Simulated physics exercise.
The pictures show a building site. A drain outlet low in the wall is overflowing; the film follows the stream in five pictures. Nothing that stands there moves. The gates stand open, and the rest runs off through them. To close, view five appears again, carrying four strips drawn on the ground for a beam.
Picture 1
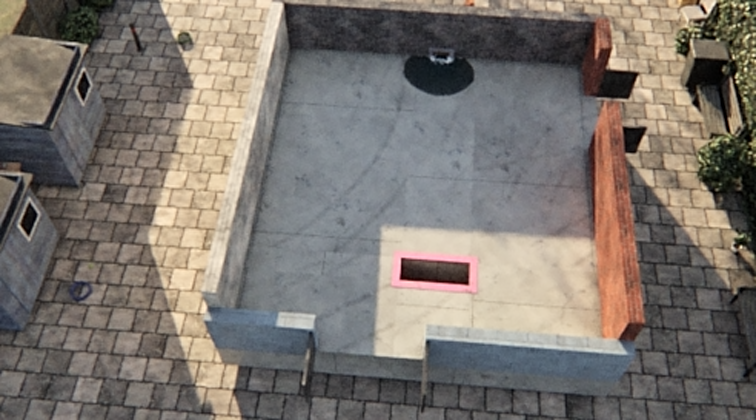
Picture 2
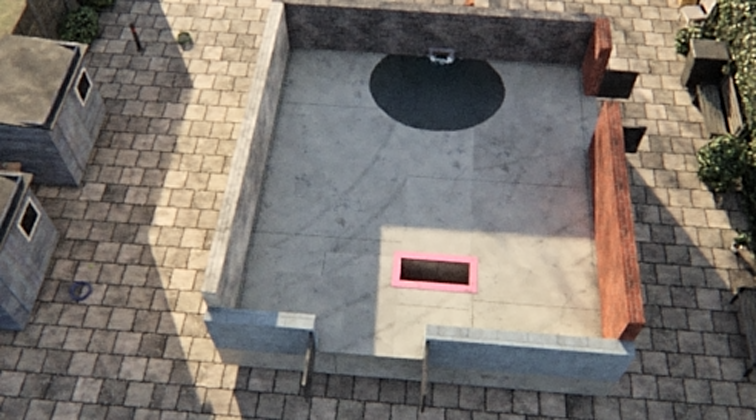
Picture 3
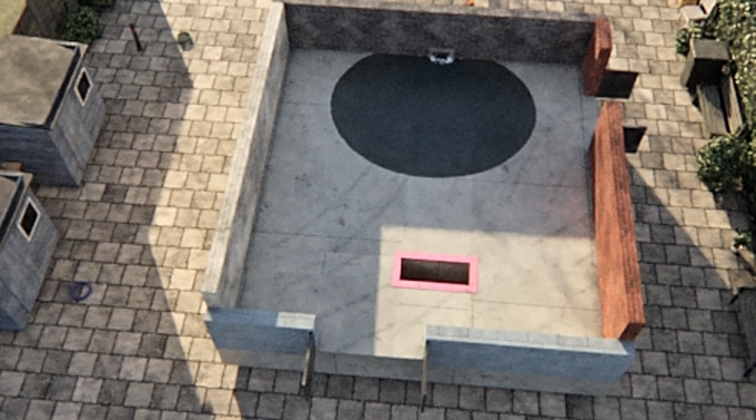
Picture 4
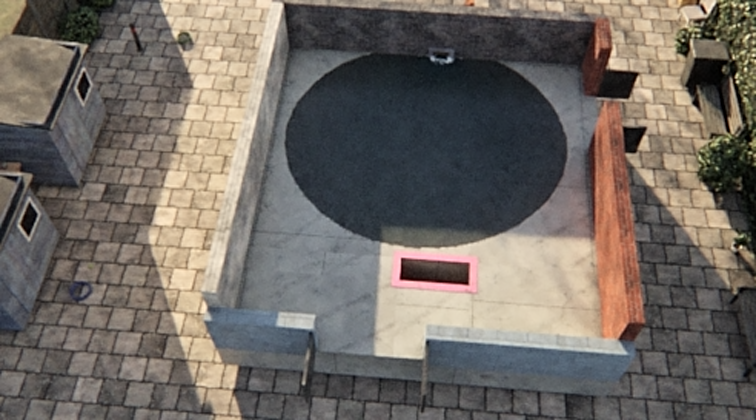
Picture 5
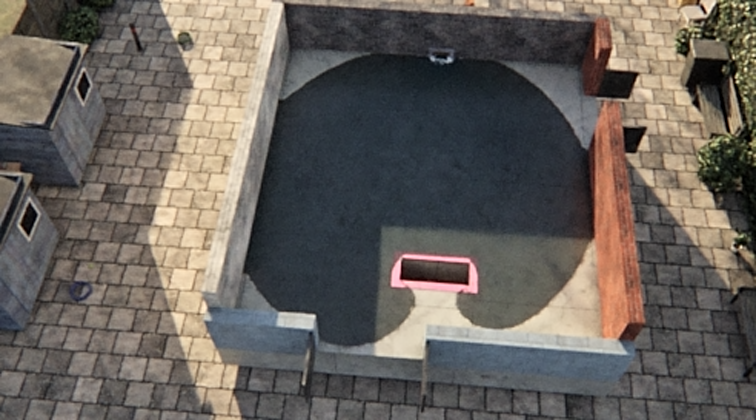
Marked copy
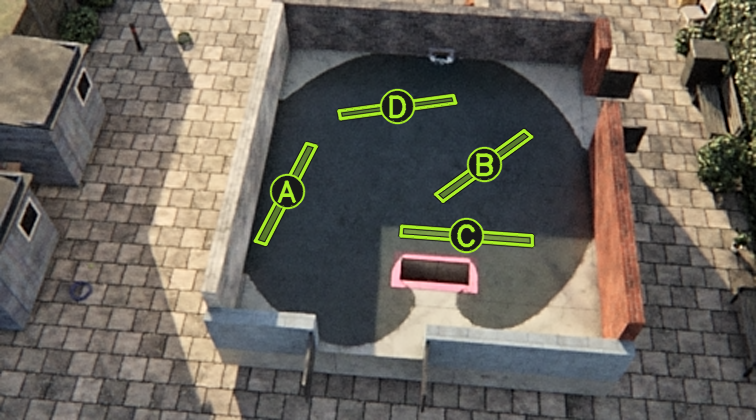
Dark water spreading from an outfall at the back wall across a walled concrete floor, reaching and surrounding a pink-edged drain.
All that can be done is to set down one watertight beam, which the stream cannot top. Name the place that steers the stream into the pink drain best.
A beats the others.
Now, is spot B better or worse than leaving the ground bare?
Spot B is worse.
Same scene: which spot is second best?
Here it is spot D.
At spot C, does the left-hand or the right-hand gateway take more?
The left gate.
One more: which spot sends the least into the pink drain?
That is spot C.
In lime, A from (260, 242) to (311, 144); B from (439, 197) to (527, 133); C from (401, 231) to (532, 240); D from (339, 114) to (454, 99).
With A, about 30 % of the stream goes into the pink drain, about 69 % out by the gates.
With B, about 16 % of the stream goes into the pink drain, about 84 % out by the gates.
With C, about 12 % of the stream goes into the pink drain, about 87 % out by the gates.
With D, about 23 % of the stream goes into the pink drain, about 77 % out by the gates.
